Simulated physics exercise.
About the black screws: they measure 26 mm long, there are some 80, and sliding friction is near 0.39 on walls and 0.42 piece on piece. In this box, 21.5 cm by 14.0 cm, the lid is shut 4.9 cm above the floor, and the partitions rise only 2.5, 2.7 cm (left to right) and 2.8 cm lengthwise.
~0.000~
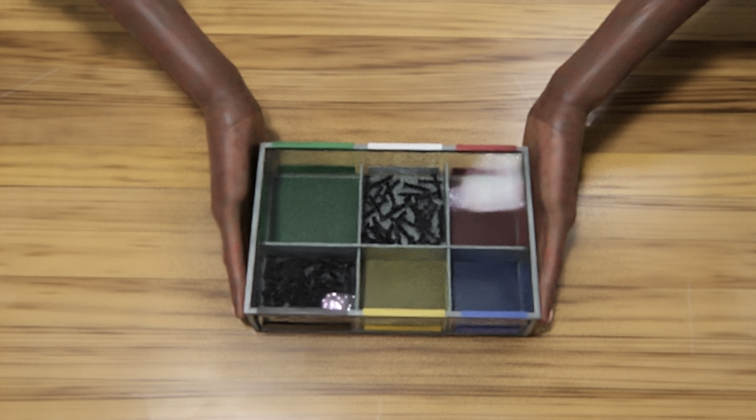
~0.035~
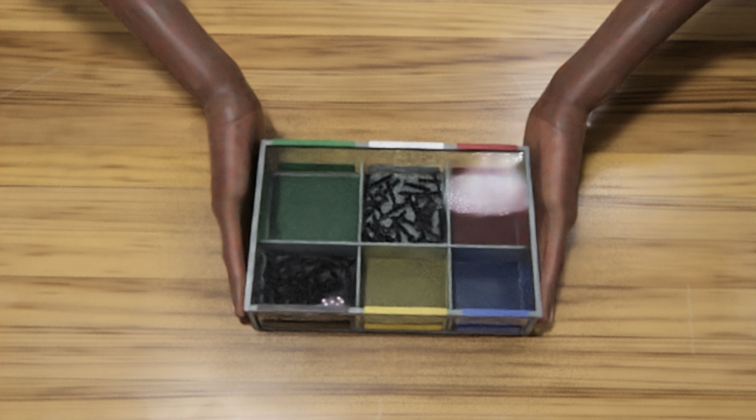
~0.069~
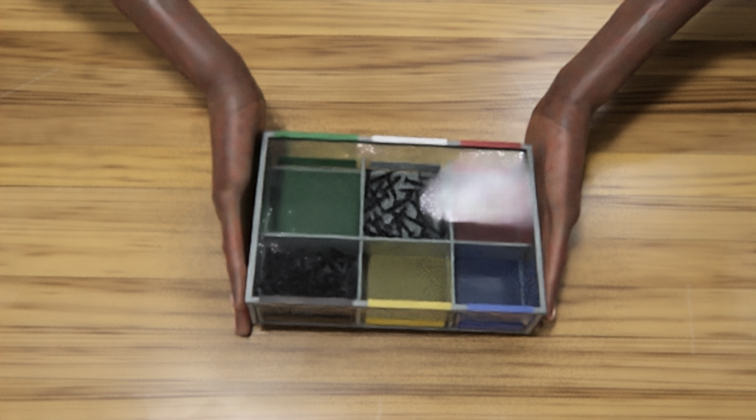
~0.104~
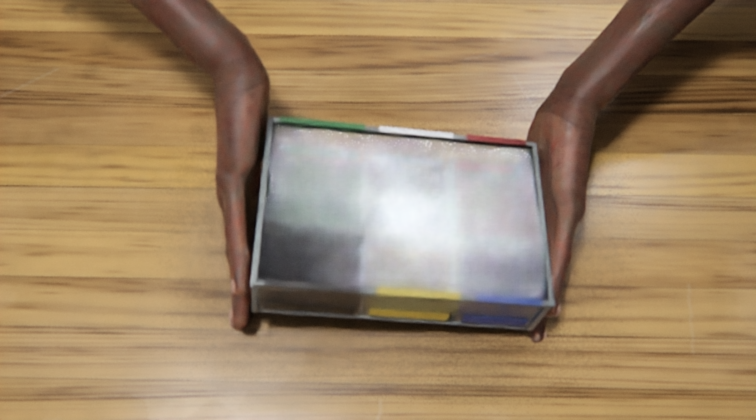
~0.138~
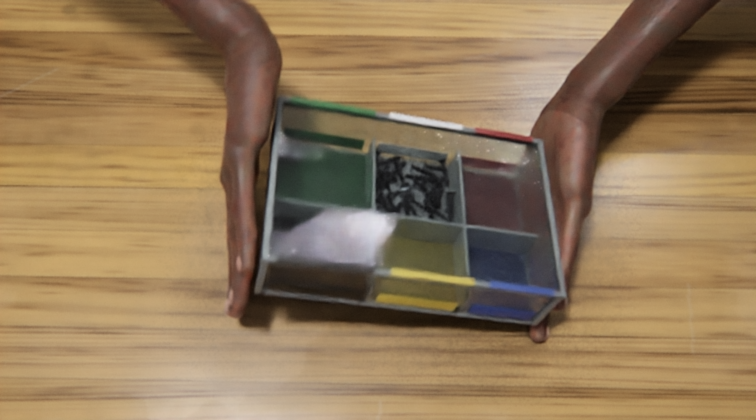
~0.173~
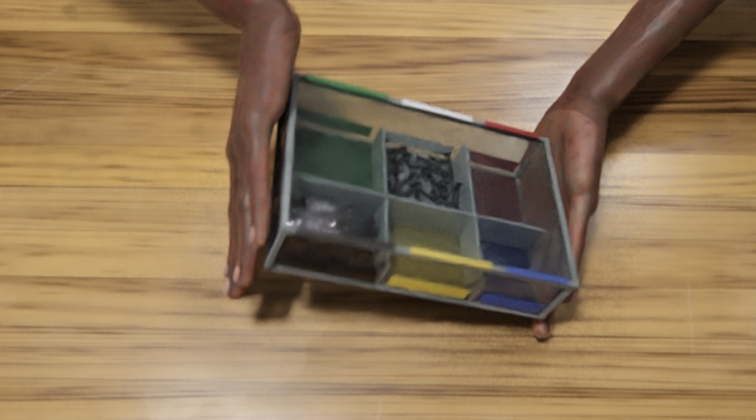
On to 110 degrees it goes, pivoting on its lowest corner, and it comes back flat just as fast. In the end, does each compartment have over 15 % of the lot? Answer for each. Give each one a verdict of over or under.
Red - over; blue - under; green - under; yellow - under; white - over; black - under.
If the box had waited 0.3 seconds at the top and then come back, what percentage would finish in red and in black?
Then: Red 60; black 0.
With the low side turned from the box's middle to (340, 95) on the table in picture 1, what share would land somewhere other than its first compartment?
60 %.
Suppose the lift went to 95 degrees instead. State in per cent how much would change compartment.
That works out to close to 70 percent.
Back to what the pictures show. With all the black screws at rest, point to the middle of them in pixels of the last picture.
Somewhere around (482, 199) in the final frame.
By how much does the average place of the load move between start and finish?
It shifts some 11.0 cm.
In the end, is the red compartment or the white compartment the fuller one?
The red one has more.
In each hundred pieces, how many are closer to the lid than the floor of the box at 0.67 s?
About 90 %.
After 0.67 s, tilt 109 degrees; red 20 %, green 5 %, yellow 15 %, white 40 %, black 20 %.
After 1.00 s, tilt 45 degrees; red 75 %, yellow 5 %, white 20 %.
After 1.42 s, tilt 0 degrees; red 75 %, yellow 5 %, white 20 %.
At rest (2.2 s), red 75 %, blue 0 %, green 0 %, yellow 5 %, white 20 %, black 0 %.
